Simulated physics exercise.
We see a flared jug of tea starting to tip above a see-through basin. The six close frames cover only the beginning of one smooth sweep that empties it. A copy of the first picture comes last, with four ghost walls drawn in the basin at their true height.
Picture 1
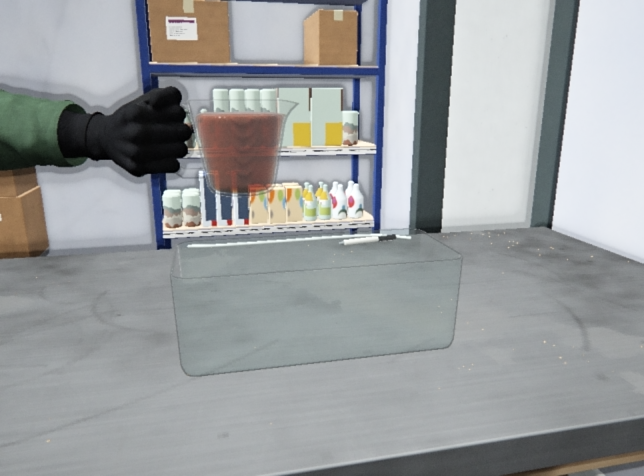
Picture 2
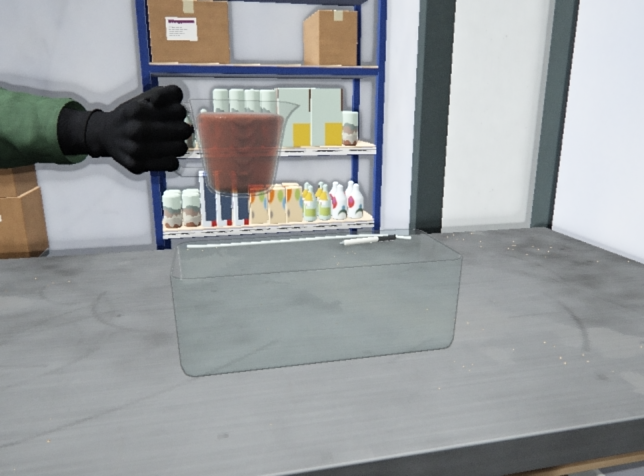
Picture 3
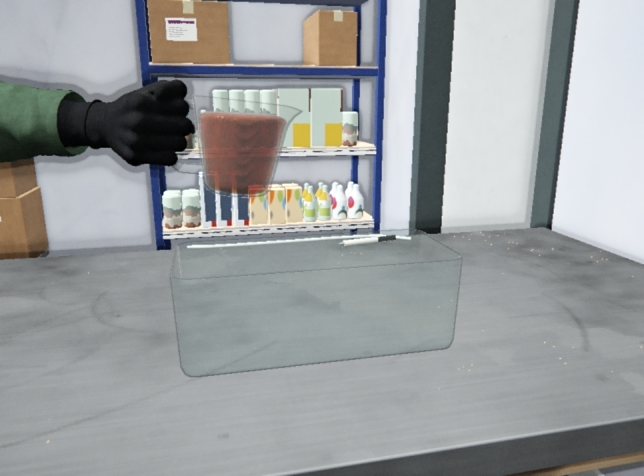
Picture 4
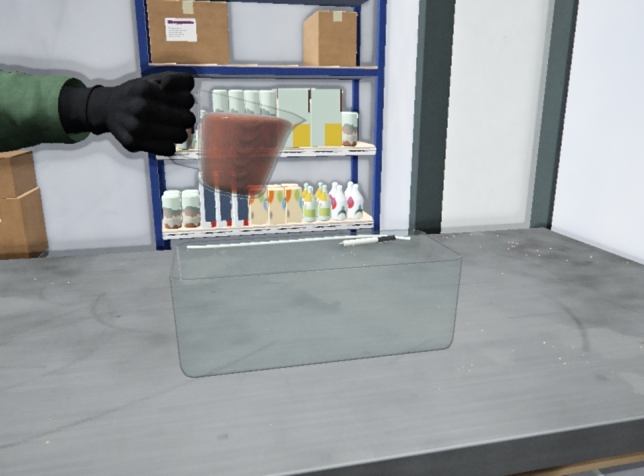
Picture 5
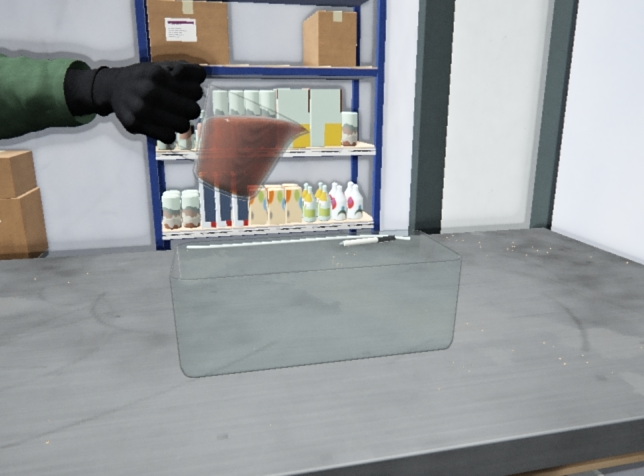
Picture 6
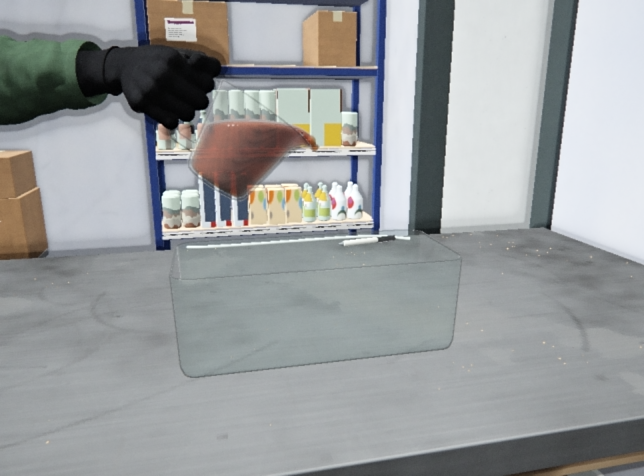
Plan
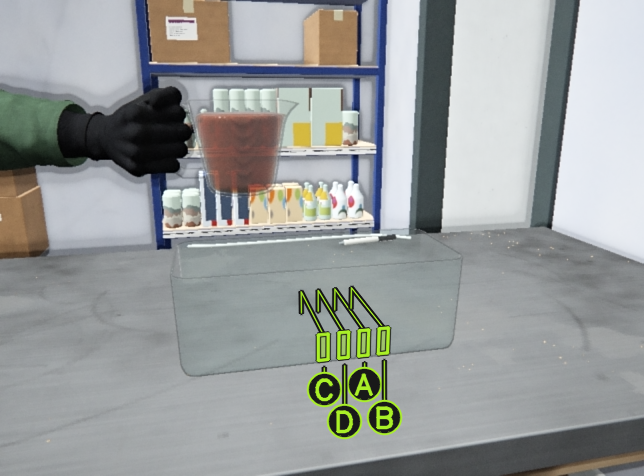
A black-gloved hand in a green sleeve, at the upper left, holds a flared see-through jug of reddish-brown tea upright, then tilts it steadily rightward until liquid reaches over the lip. Below sits an empty clear basin on a grey worktop, with blue shelves of cardboard boxes and bottles behind. The fixed view looks slightly down across the worktop in a pale-walled storeroom.
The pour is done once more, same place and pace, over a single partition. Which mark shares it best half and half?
A.
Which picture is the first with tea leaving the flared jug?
In picture 6.
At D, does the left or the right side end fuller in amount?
More ends on the right.
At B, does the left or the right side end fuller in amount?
The left one.
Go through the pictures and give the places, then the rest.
The first picture shows upright, lip at (297, 103); basin from (181, 374) to (452, 344); nothing has left yet.
The second picture shows upright, lip at (298, 105); nothing has left yet.
The third picture shows tipped about 6°, lip at (301, 111); nothing has left yet.
The fourth picture shows tipped about 14°, lip at (305, 120); nothing has left yet.
The fifth picture shows tipped about 24°, lip at (308, 132); nothing has left yet.
The sixth picture shows tipped about 36°, lip at (309, 146); tea is over the lip, down to (314, 149).
On the marked copy, A at (364, 362); B at (384, 360); C at (324, 367); D at (344, 365).
With A, about 55 % ends left of the wall and 44 % right of it.
With B, about 84 % ends left of the wall and 13 % right of it; 3 % is lost outside.
With C, about 8 % ends left of the wall and 91 % right of it.
With D, about 15 % ends left of the wall and 84 % right of it.
